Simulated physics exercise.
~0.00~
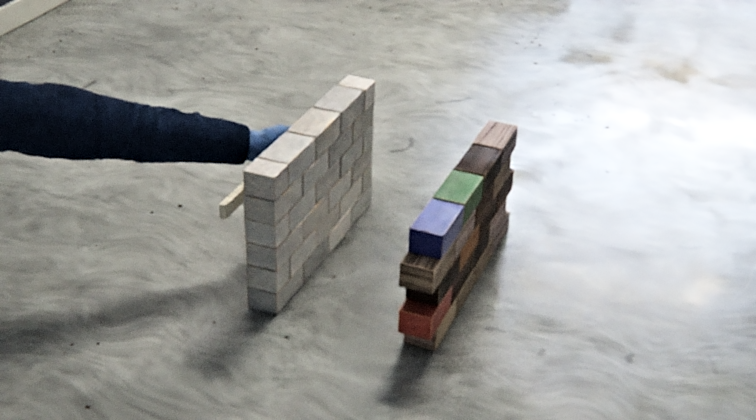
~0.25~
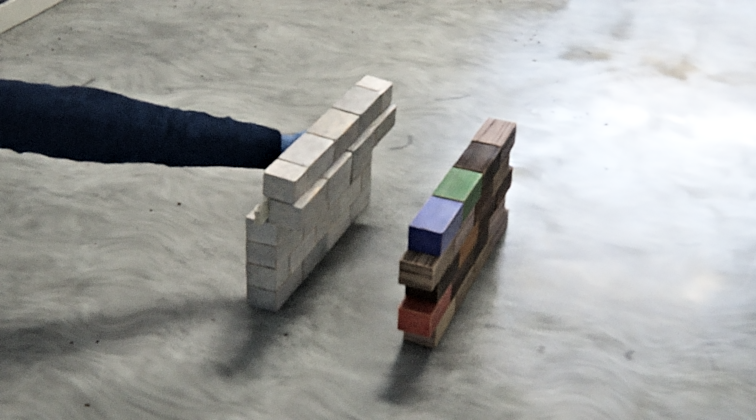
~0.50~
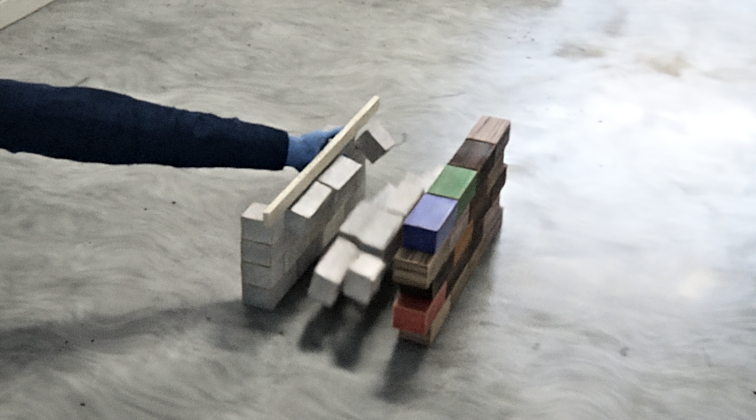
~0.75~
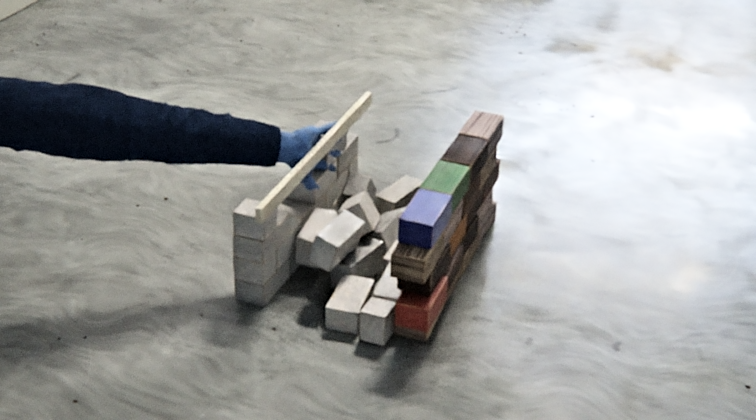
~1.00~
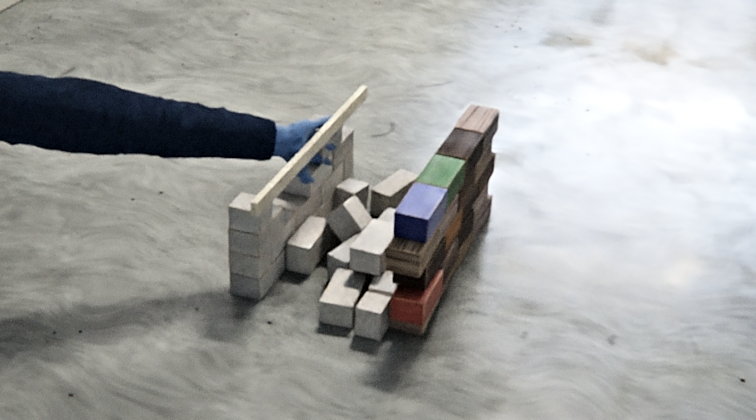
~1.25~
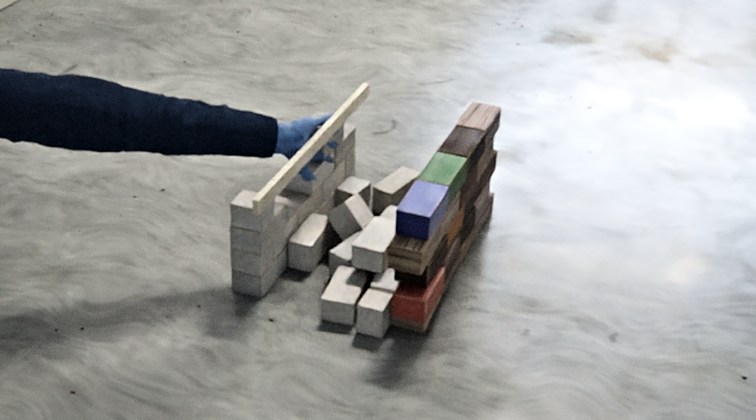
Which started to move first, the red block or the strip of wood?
The strip of wood moved first. The red block shifted only slightly, later on, once the pale blocks had tumbled against the second wall.
